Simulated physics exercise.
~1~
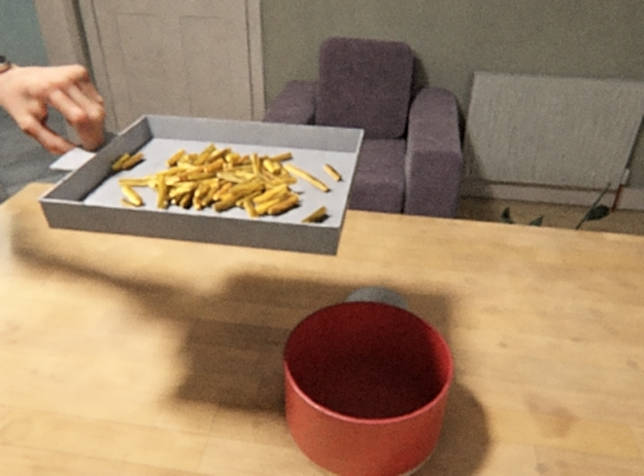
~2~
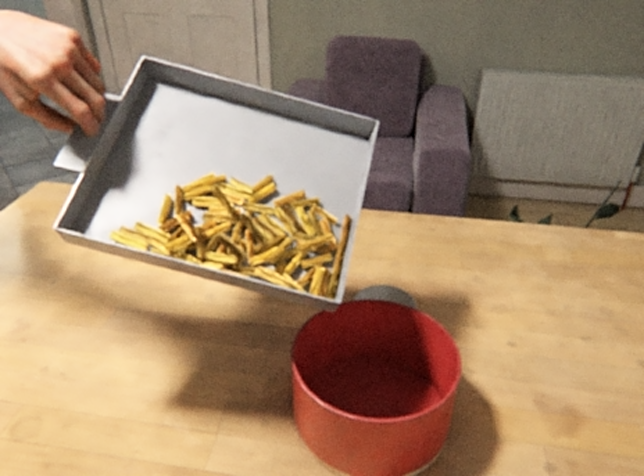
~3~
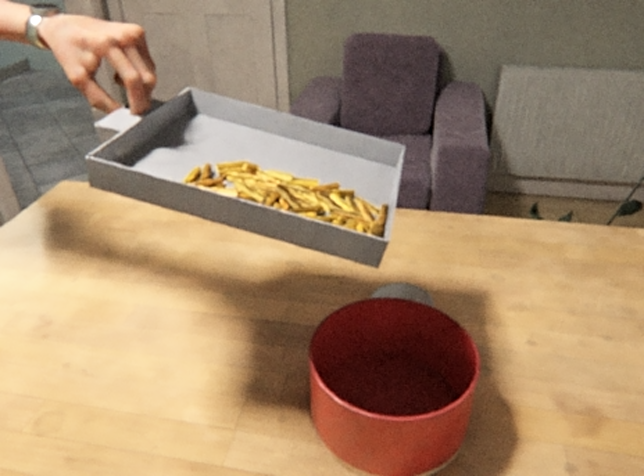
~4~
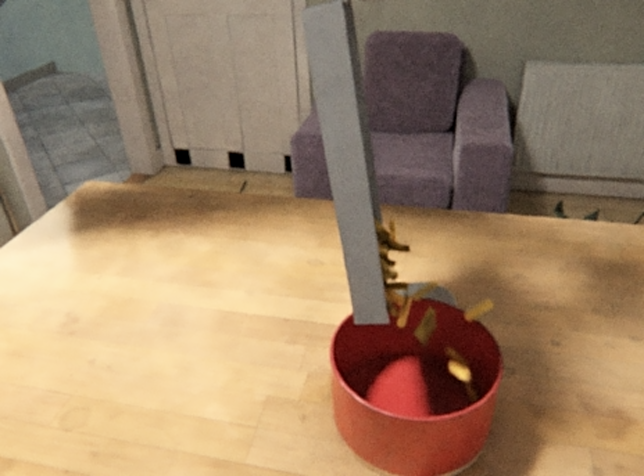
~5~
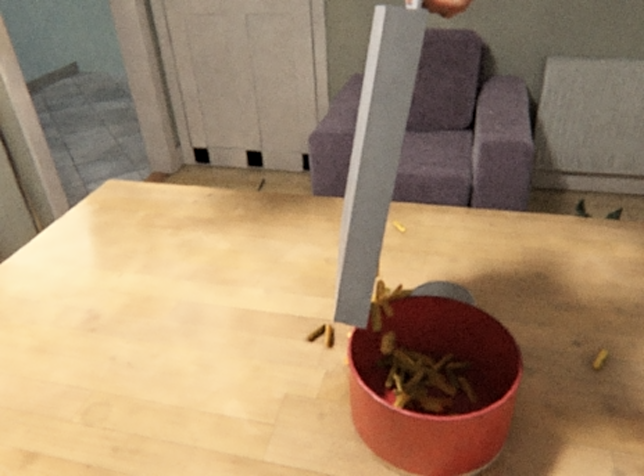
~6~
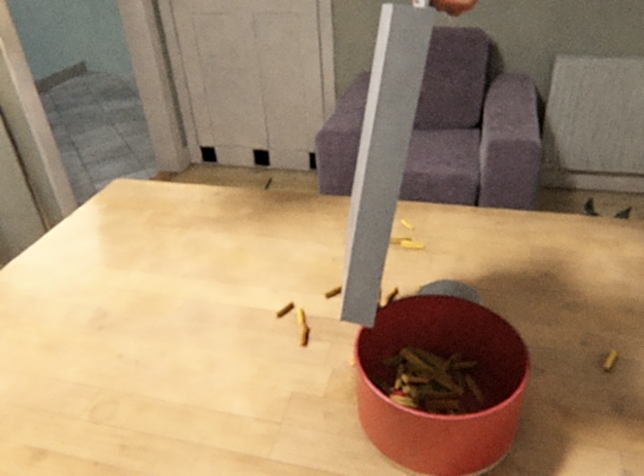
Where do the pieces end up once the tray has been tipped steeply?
A large share of the pieces lands in the red pot and another good share ends up outside it, with some seen scattered on the table. The small pale dish behind the pot does not get a large share.
